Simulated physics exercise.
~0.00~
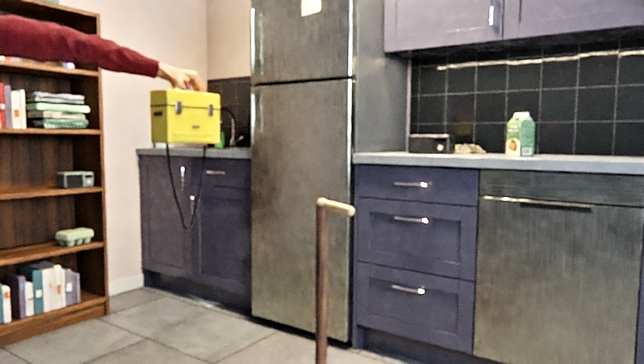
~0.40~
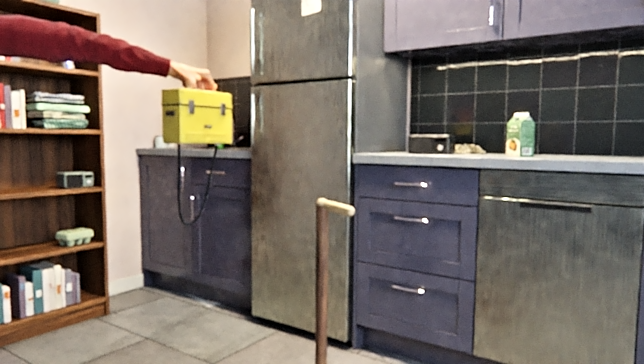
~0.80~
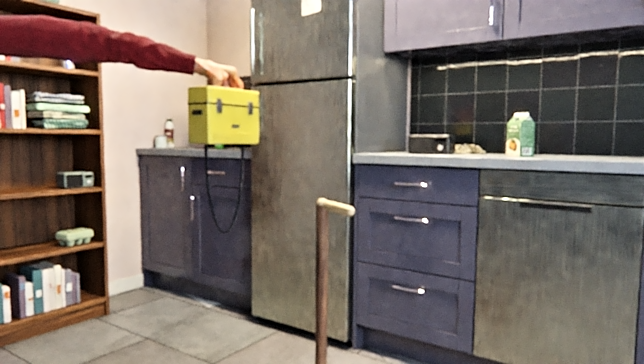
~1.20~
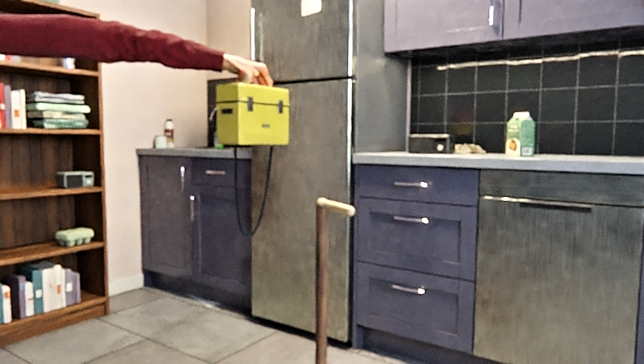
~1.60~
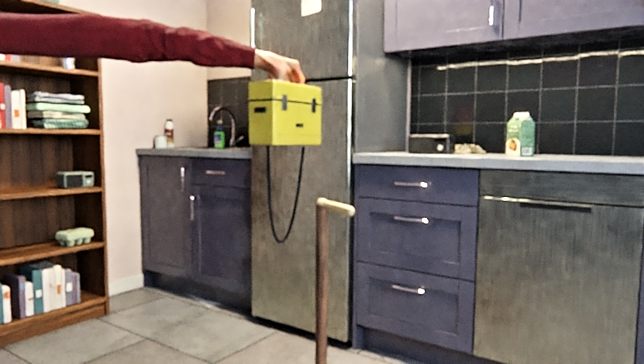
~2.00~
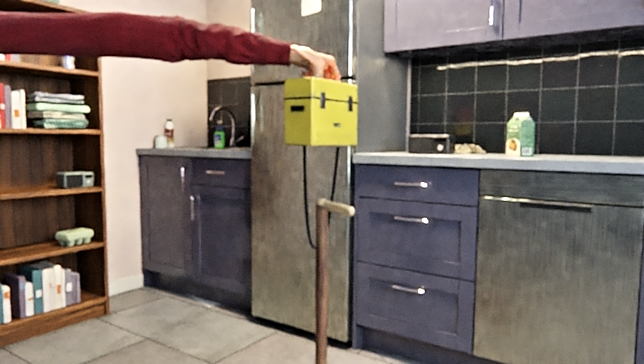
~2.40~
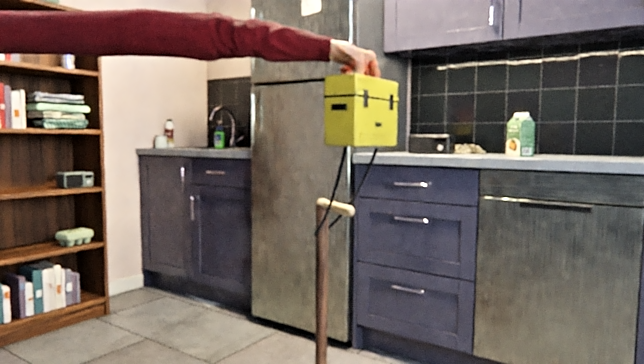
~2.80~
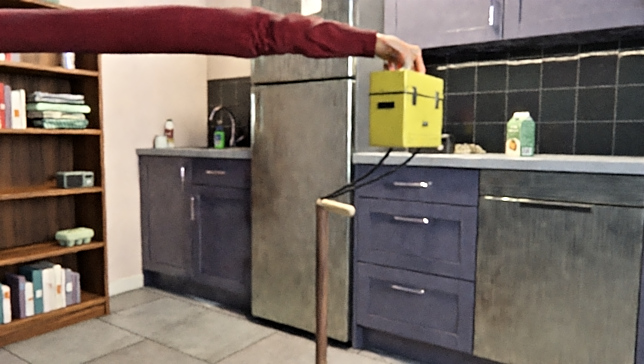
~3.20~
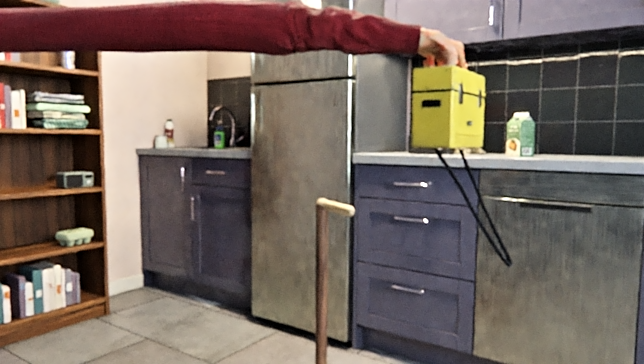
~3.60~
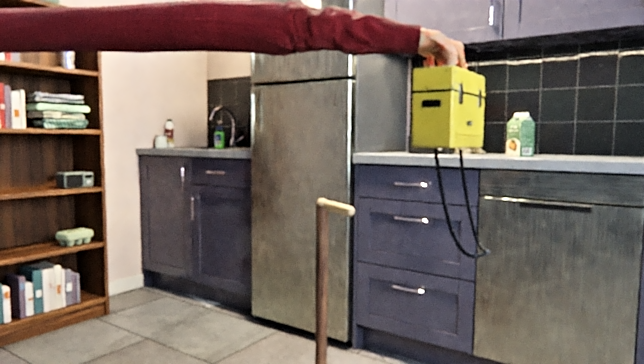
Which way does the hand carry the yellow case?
The hand carries the yellow case to the right, from near the bookshelf side of the kitchen to beyond the post.
A yellow case with a dark loop hanging beneath it is carried right by a red-sleeved arm through a kitchen, passing over a short post topped with a bar. The loop brushes by the bar, swings clear, and the case stops beyond the post, still upright.
